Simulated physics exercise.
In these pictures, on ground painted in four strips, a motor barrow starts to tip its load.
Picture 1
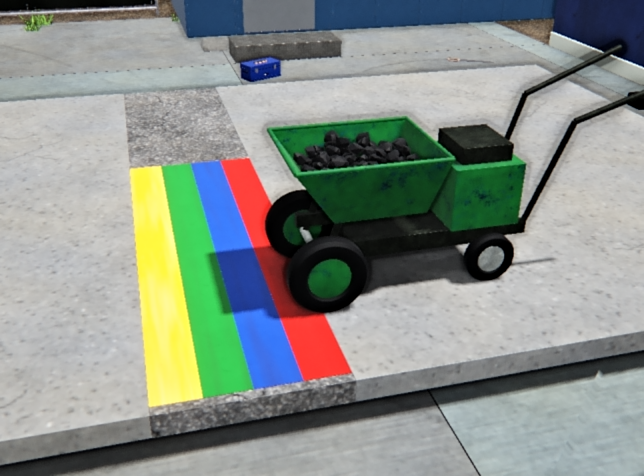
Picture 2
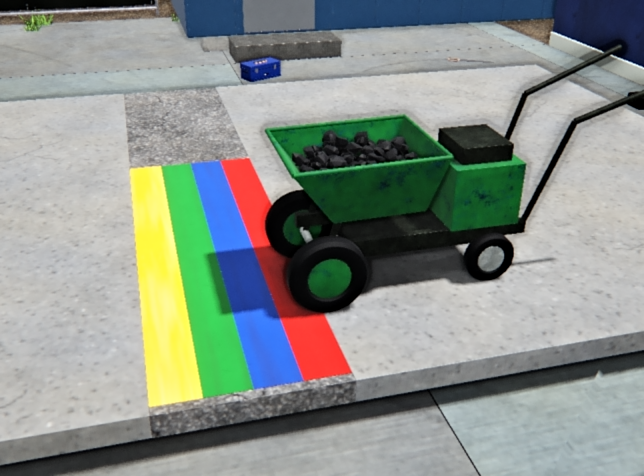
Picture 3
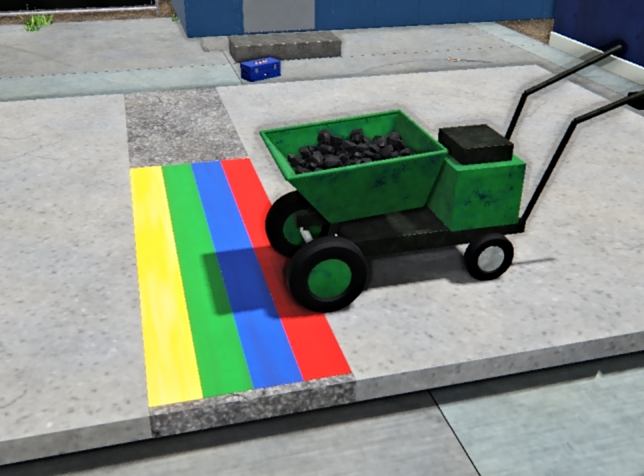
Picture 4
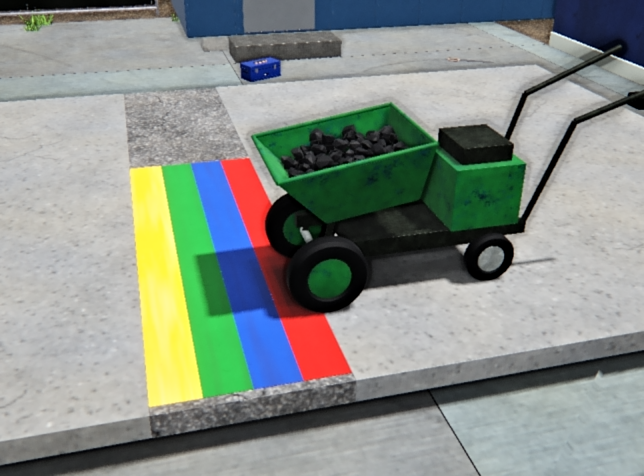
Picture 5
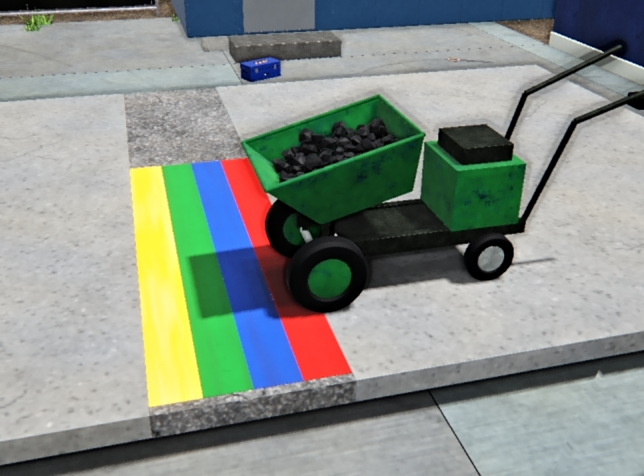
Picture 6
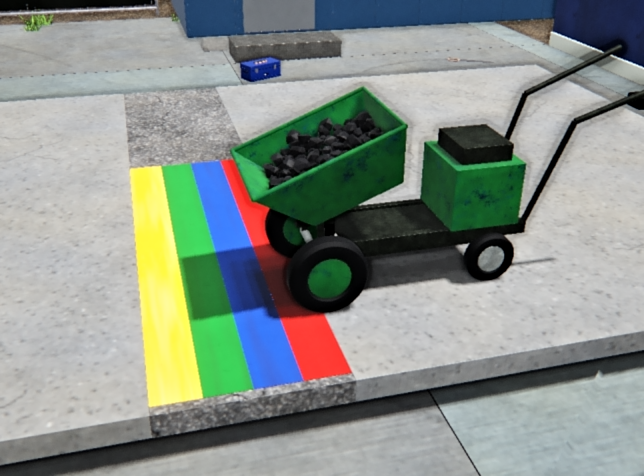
The green skip of a motor barrow, loaded with dark lumps of coal, tilts gradually toward the left, its rear rising away from the engine box, while the wheels stay still beside yellow, green, blue and red strips.
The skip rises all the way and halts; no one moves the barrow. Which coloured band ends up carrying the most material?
The yellow band.
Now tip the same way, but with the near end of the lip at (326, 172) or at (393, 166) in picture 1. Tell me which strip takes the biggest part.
Try one: Green; try two: The blue strip.
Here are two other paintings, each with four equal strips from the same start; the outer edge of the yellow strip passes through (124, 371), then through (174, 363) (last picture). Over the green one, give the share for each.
About 30 %, then 0 %.
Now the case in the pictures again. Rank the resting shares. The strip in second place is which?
Second: That green strip.
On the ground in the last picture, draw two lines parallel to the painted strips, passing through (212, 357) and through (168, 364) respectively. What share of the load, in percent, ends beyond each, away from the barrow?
Estimate: 70 % and 40 %, respectively.
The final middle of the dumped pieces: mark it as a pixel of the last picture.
Close to (159, 295), more or less.
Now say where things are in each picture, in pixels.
Lip of the skip (296, 175), level; top of the load (349, 158), lumps of coal; red strip (311, 337); blue strip (266, 344); green strip (219, 352); yellow strip (170, 359), in the first picture.
Lip of the skip (294, 176), tipped barely; top of the load (348, 157), in the second picture.
Lip of the skip (287, 179), tipped barely; top of the load (357, 159), in the third picture.
Lip of the skip (278, 184), tipped a little; top of the load (370, 156), in the fourth picture.
Lip of the skip (266, 191), tipped clearly; top of the load (361, 151), in the fifth picture.
Lip of the skip (253, 200), tipped clearly; top of the load (358, 135); red strip (311, 337); blue strip (266, 344); green strip (219, 352); yellow strip (170, 359), in the sixth picture.
Just after the last frame, skip tipped steeply; every one in the skip.
A moment on, skip tipped right over; roughly two thirds in the skip; about a tenth over the green strip; roughly a quarter over the yellow strip; just a few falling; just a few off the paint.
Further on, skip tipped right over; roughly a quarter in the skip; about a tenth over the green strip; roughly a third over the yellow strip; roughly a quarter off the paint.
When it is over, skip tipped right over; roughly a quarter in the skip; not one over the red strip; just a few over the blue strip; about a tenth over the green strip; roughly a third over the yellow strip; roughly a quarter off the paint.
